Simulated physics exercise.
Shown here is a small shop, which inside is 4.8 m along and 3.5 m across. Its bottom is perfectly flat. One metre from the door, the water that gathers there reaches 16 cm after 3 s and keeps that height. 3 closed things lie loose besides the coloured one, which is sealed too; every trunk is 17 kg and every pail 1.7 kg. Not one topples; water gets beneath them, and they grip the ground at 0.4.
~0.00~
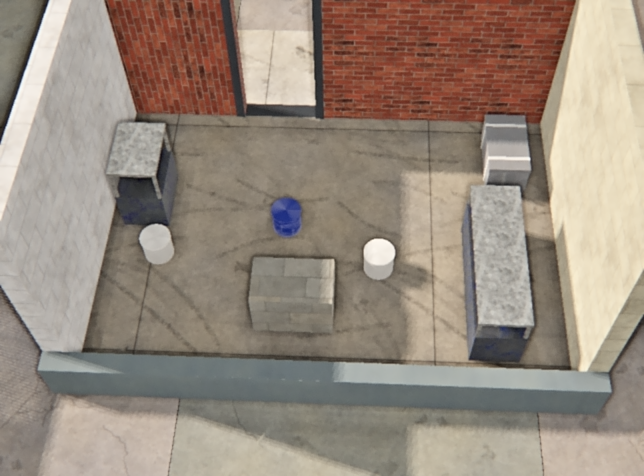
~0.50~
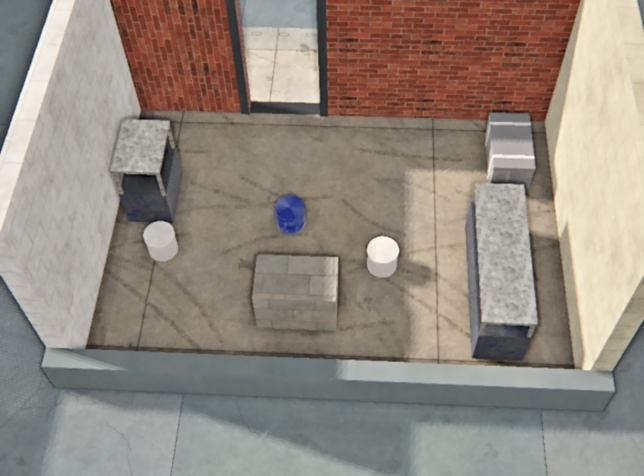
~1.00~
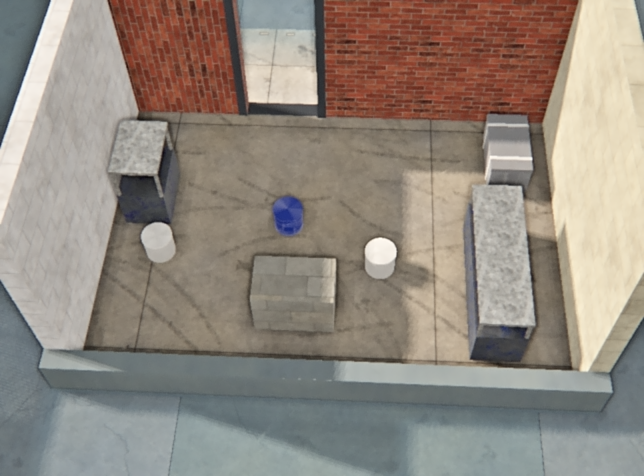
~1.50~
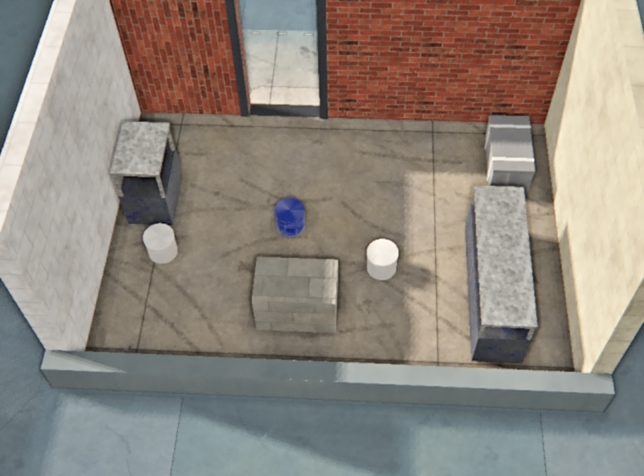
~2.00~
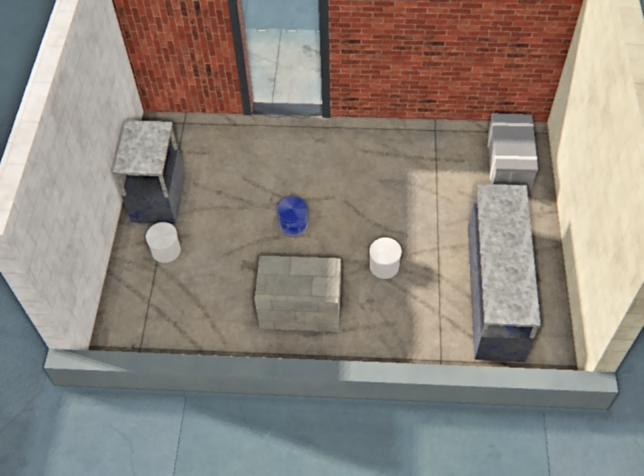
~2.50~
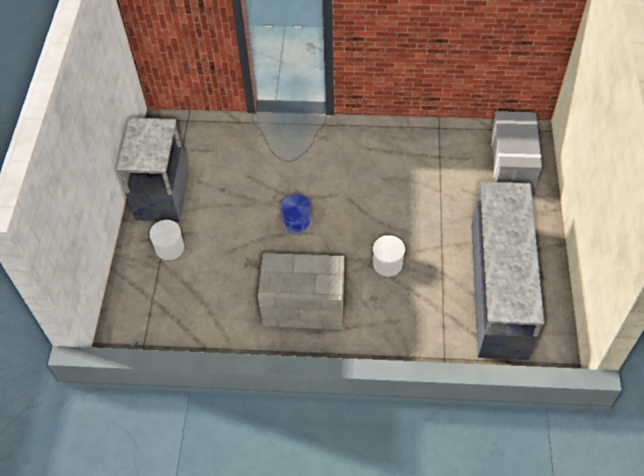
Water crept in through the doorway of a small brick-backed shop and spread a short way across the floor, while the blue pail, white pails, and grey blocks and counters all stayed put.
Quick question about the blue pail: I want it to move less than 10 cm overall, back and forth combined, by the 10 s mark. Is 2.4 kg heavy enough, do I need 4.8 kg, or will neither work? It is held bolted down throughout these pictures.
Neither will work.
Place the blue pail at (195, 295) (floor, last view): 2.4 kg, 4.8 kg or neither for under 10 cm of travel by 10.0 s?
So neither weight works.
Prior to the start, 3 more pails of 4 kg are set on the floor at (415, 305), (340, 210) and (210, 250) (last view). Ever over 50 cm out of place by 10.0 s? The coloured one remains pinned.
In turn: Within it, beyond it, beyond it.
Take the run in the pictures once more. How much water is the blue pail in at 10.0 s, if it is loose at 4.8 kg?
Depth: Approx. 7 cm.
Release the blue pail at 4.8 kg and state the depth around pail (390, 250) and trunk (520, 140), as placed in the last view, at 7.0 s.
Depth approx. 5 cm / 0 cm.
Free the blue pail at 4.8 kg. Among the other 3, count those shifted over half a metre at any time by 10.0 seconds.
The total is 2.
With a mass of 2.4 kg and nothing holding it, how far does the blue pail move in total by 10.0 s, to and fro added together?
It covers about 250 cm altogether.
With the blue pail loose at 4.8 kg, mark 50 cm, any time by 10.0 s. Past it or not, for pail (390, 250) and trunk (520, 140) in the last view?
In turn: More, short of it.
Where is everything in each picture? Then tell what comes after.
The first picture shows the blue pail at (286, 210) rests on the ground; 0.0 m2 under water; 0 of 4 have shifted.
The second picture shows the blue pail at (290, 207), on the bottom; water covers 0.0 m2; 0 of 4 have shifted.
The third picture shows the blue pail at (288, 209) rests on the ground; 0.0 m2 under water; 0 of 4 have shifted.
The fourth picture shows the blue pail at (290, 210) rests on the ground; 0.0 m2 under water; 0 of 4 have shifted.
The fifth picture shows the blue pail at (292, 209) rests on the ground; 0.0 m2 under water; 0 of 4 have shifted.
The sixth picture shows the blue pail at (296, 206), on the bottom; water covers 0.4 m2; 0 of 4 have shifted.
After 3.5 s the blue pail would be 0 cm from its start with 2.4 kg and 0 cm from its start with 4.8 kg; 2 cm of water round it then.
After 4.5 s the blue pail would be 63 cm from its start with 2.4 kg and 23 cm from its start with 4.8 kg; 3 cm of water round it then.
After 7.0 s the blue pail would be 106 cm from its start with 2.4 kg and 56 cm from its start with 4.8 kg; 5 cm of water round it then.
After 10.0 s the blue pail would be 191 cm from its start with 2.4 kg and 65 cm from its start with 4.8 kg; 7 cm of water round it then.
